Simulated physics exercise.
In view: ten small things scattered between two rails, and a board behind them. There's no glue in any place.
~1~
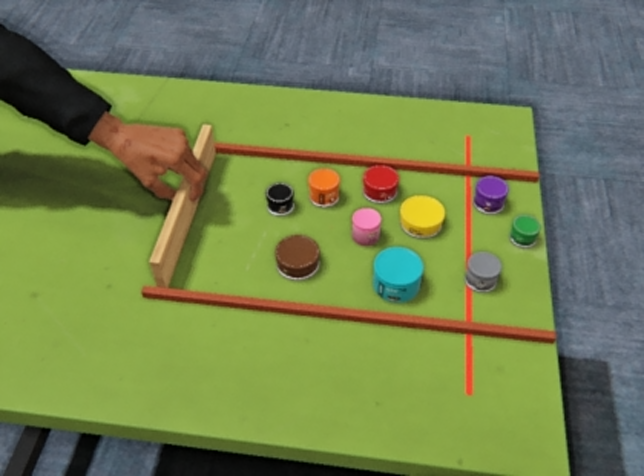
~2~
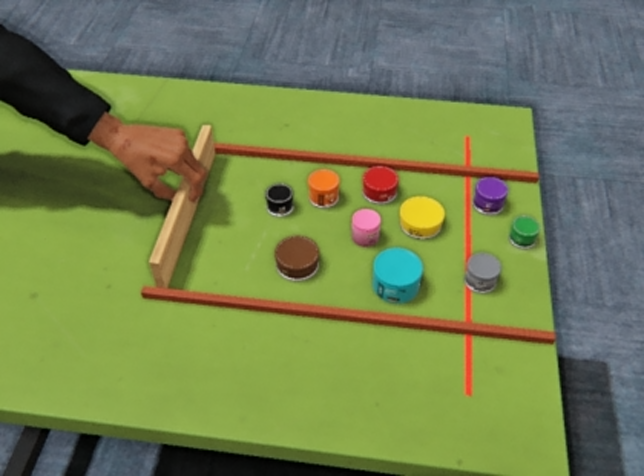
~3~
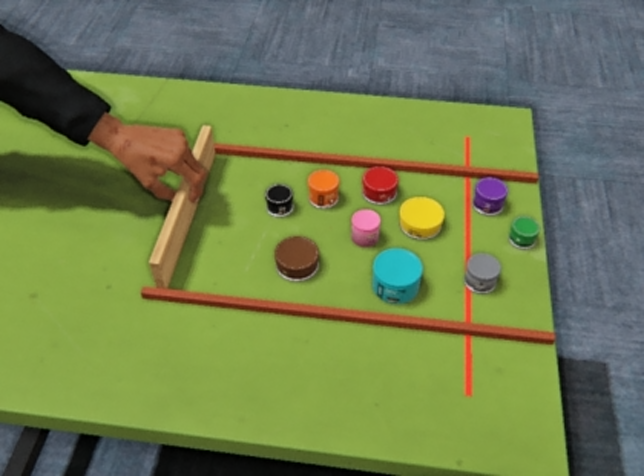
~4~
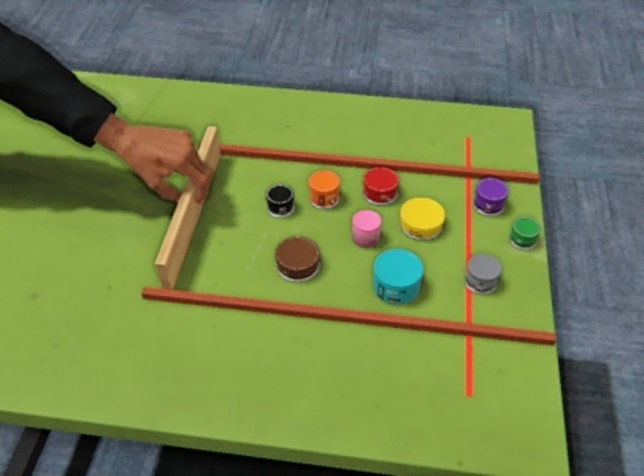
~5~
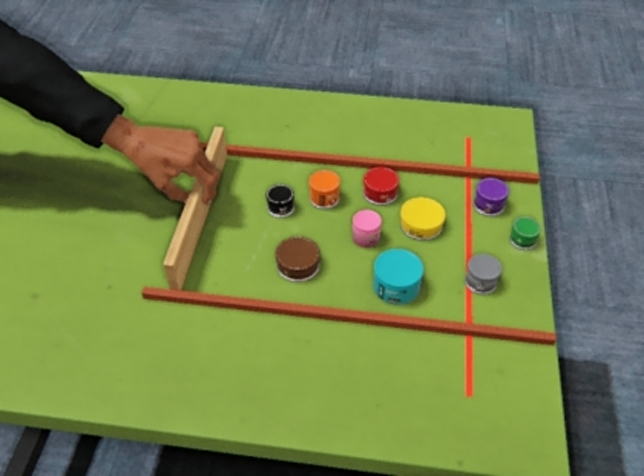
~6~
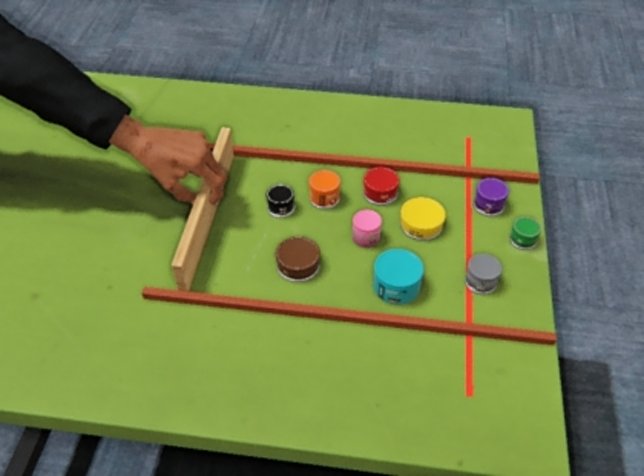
The footage shows a hand holding a wooden board upright between two rails on a green table, then sliding it a short way right toward ten scattered small, colourful containers, which stay still beside and beyond a red line.
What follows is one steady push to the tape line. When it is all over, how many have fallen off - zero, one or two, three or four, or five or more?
The way I see it, one or two of them end up off the end.
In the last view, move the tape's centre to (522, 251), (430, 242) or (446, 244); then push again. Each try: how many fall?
In order, the counts are 5, 0 and 0.
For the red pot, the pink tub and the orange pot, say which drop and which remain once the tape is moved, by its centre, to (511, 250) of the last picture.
The red pot? It is safe. The pink tub? It is safe. The orange pot? It is safe.
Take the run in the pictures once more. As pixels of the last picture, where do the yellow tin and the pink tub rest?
The yellow tin ends up near (521, 236), and the pink tub near (485, 247).
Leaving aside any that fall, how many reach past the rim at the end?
Expected count: 0.
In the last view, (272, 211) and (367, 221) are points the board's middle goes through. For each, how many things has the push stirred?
1 at one spot and 6 at the other.
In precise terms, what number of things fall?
Exactly 1.
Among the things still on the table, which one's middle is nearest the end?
The answer is the grey pot.
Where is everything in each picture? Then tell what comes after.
In the first picture, green tin (525, 232); purple pot (490, 196); grey pot (483, 272); board (186, 202); tape (469, 244).
In the second picture, purple pot (490, 196); black tin (280, 200).
In the third picture, grey pot (482, 274); red pot (380, 186).
In the fourth picture, green tin (525, 233); yellow tin (422, 219).
In the fifth picture, purple pot (491, 197); brown tin (298, 259).
In the sixth picture, green tin (525, 233); purple pot (491, 197); grey pot (483, 274); board (206, 205); tape (469, 246).
Soon after, none off yet; green tin at rest near (525, 233); purple pot at rest near (491, 197); grey pot at rest near (483, 274).
Then, none off yet; green tin at rest near (525, 233); purple pot at rest near (492, 197); grey pot moving near (486, 272).
By the end, the number that fall off is one or two; fallen, green tin.
